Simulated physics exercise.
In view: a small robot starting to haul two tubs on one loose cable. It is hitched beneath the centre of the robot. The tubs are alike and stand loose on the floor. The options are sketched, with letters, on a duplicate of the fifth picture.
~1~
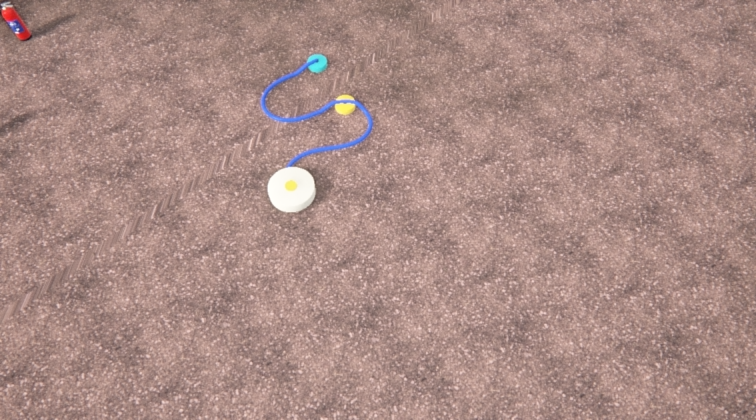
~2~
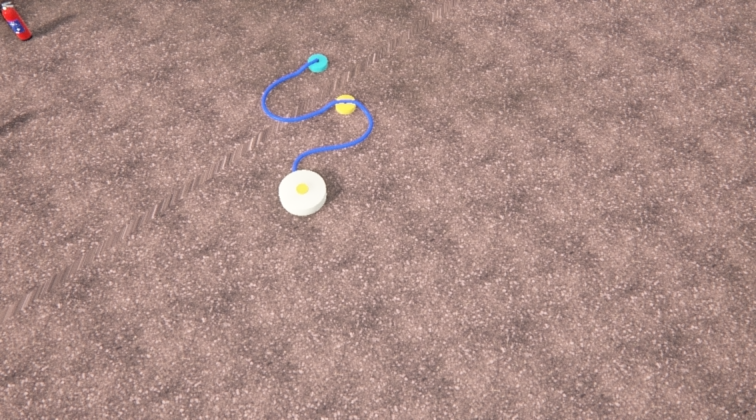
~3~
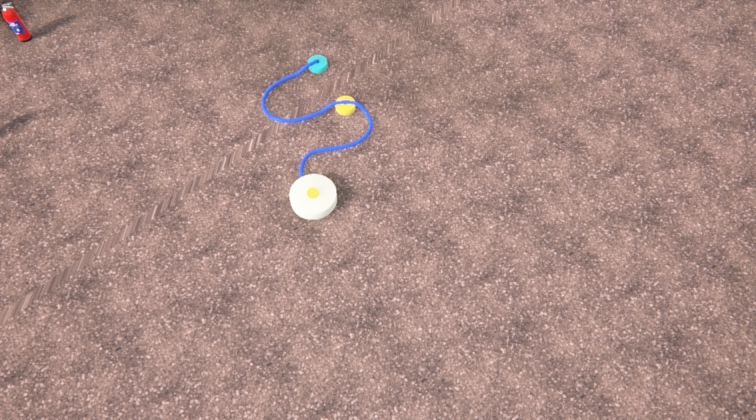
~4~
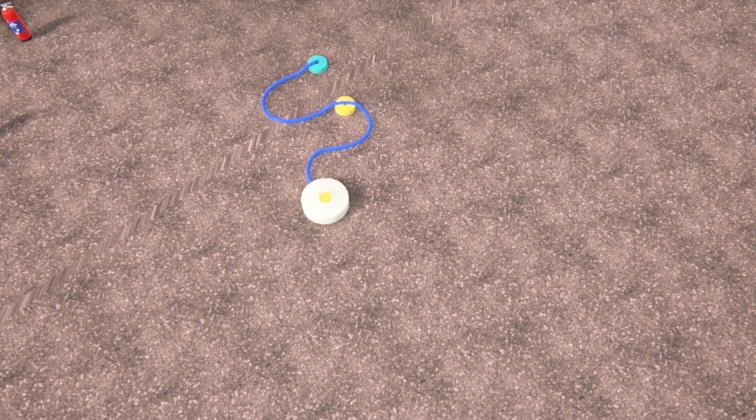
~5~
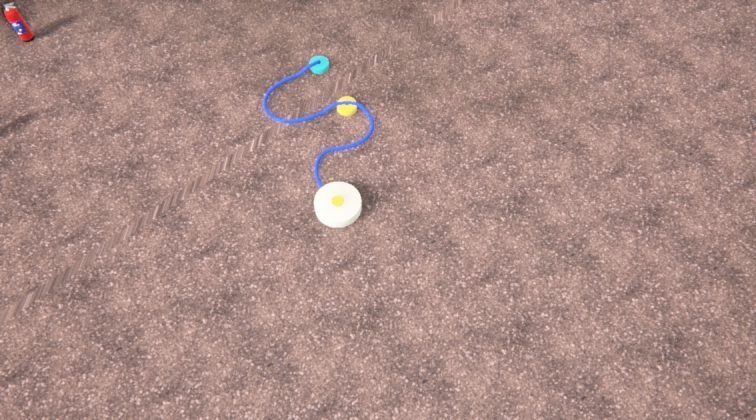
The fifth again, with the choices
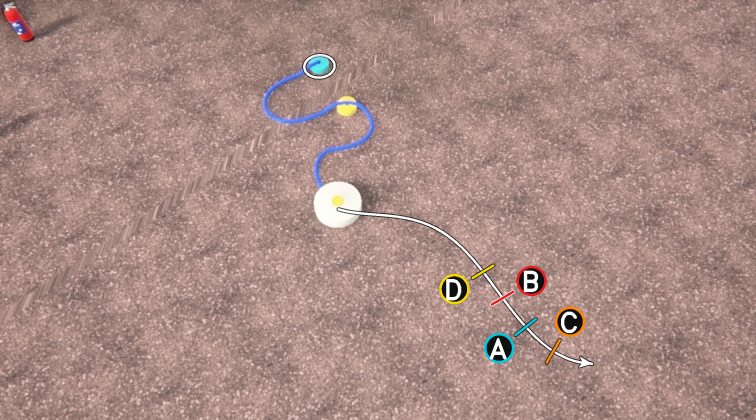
A round white disc with a yellow centre sits on a mottled brown, carpet-like floor, seen from above at an angle. A blue cord winds from it in an S shape past a small yellow tub to a turquoise one farther back, while a red object lies at the upper left. The disc slides a short way right and slightly nearer, bending the cord's near end, while the tubs stay practically still.
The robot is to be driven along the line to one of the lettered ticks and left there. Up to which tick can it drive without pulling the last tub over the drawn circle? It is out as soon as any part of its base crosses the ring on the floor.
The farthest safe stop is A.
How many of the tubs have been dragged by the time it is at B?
One.
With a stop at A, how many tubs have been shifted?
One.
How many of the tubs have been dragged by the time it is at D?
One.
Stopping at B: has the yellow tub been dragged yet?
Yes.
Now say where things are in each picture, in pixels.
Robot (292, 190); turquoise tub (317, 63); yellow tub (345, 104), in the first picture.
Robot (303, 193); turquoise tub (318, 62), in the second picture.
Robot (314, 197); turquoise tub (318, 63), in the third picture.
Robot (325, 202); turquoise tub (317, 64), in the fourth picture.
Robot (338, 205); turquoise tub (319, 64); yellow tub (347, 105), in the fifth picture.
On the copy, A at (526, 327); B at (503, 298); C at (553, 351); D at (483, 272); the ring at (319, 66); the route from (339, 209) via (472, 258) to (592, 364).
On A. First, robot (417, 216); turquoise tub (319, 64); yellow tub (347, 105).
Then, robot (482, 265); turquoise tub (319, 64); yellow tub (365, 137).
Finally, robot (528, 324); turquoise tub (319, 64); yellow tub (398, 181); the ringed tub at the far end is still in its ring.
By contrast, B is safe but short; C drags the last tub to (327, 75); D is safe but short.
